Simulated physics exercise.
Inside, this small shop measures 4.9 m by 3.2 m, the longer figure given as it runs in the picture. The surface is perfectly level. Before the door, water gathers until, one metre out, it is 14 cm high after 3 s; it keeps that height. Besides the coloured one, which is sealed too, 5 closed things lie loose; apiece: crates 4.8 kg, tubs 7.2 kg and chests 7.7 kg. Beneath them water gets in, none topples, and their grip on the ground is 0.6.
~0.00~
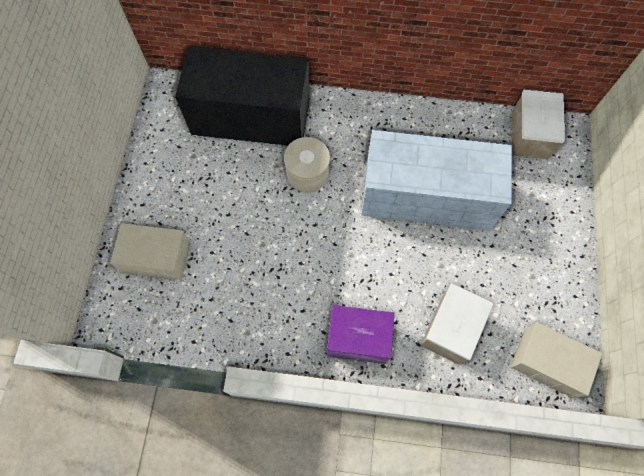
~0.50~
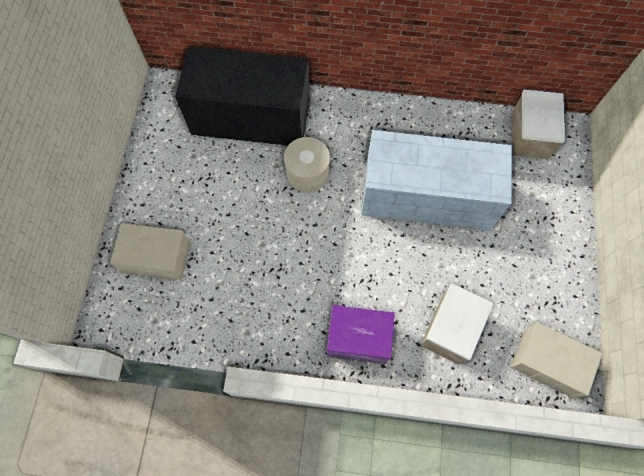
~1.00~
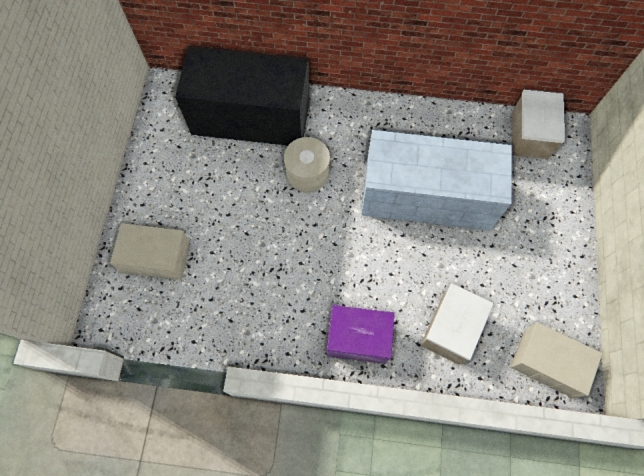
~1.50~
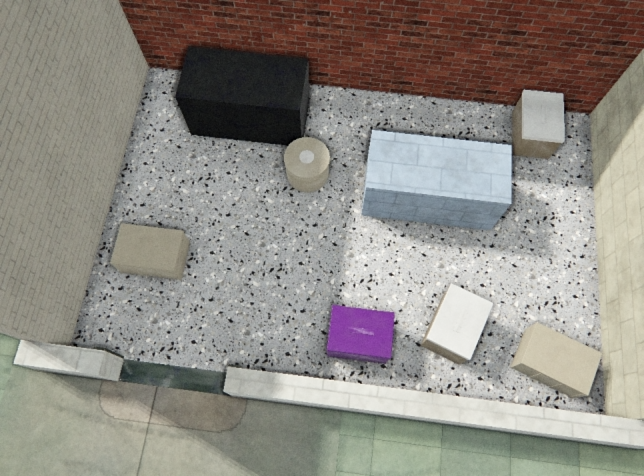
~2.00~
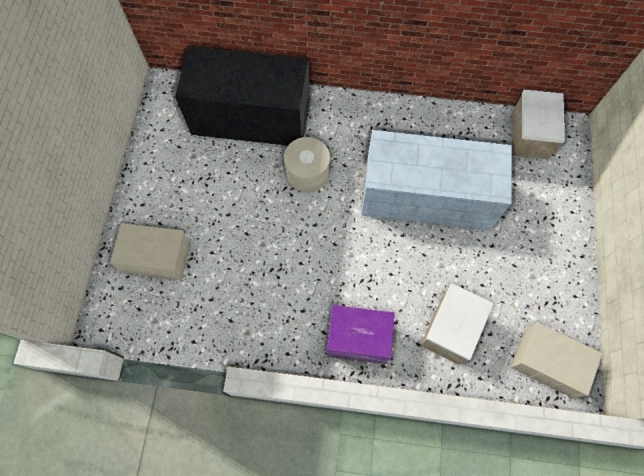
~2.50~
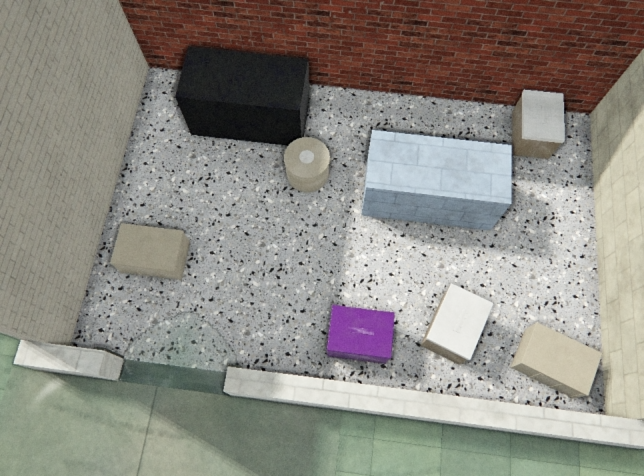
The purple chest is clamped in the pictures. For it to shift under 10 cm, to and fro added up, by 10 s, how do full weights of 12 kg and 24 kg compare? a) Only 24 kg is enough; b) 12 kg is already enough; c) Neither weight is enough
12 kg is already enough (b).
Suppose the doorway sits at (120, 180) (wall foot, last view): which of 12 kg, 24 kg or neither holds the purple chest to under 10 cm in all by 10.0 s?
I'd say you need the heavier one.
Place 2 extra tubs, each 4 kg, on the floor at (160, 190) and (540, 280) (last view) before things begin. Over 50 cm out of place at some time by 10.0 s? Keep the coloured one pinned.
Result, in order - exceeds it; falls shy.
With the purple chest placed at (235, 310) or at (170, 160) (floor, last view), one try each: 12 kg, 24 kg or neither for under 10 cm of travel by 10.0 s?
In order: Only the heavier one succeeds; only the heavier one succeeds.
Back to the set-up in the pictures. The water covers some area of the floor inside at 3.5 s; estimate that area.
Close to 2.0 m2, I'd say.
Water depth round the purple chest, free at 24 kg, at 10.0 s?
Something like 2 centimetres.
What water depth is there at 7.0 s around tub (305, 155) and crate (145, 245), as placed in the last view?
Depths: Near 3 cm, then near 7 cm.
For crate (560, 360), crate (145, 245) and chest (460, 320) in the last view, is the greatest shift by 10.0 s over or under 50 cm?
Reading the three in turn gives not surpassed, surpassed and not surpassed.
After 3.5 s the purple chest would be 0 cm from its start with 12 kg and 0 cm from its start with 24 kg; 0 cm of water round it then.
After 4.5 s the purple chest would be 0 cm from its start with 12 kg and 0 cm from its start with 24 kg; 0 cm of water round it then.
After 7.0 s the purple chest would be 0 cm from its start with 12 kg and 0 cm from its start with 24 kg; 0 cm of water round it then.
After 10.0 s the purple chest would be 0 cm from its start with 12 kg and 0 cm from its start with 24 kg; 2 cm of water round it then.
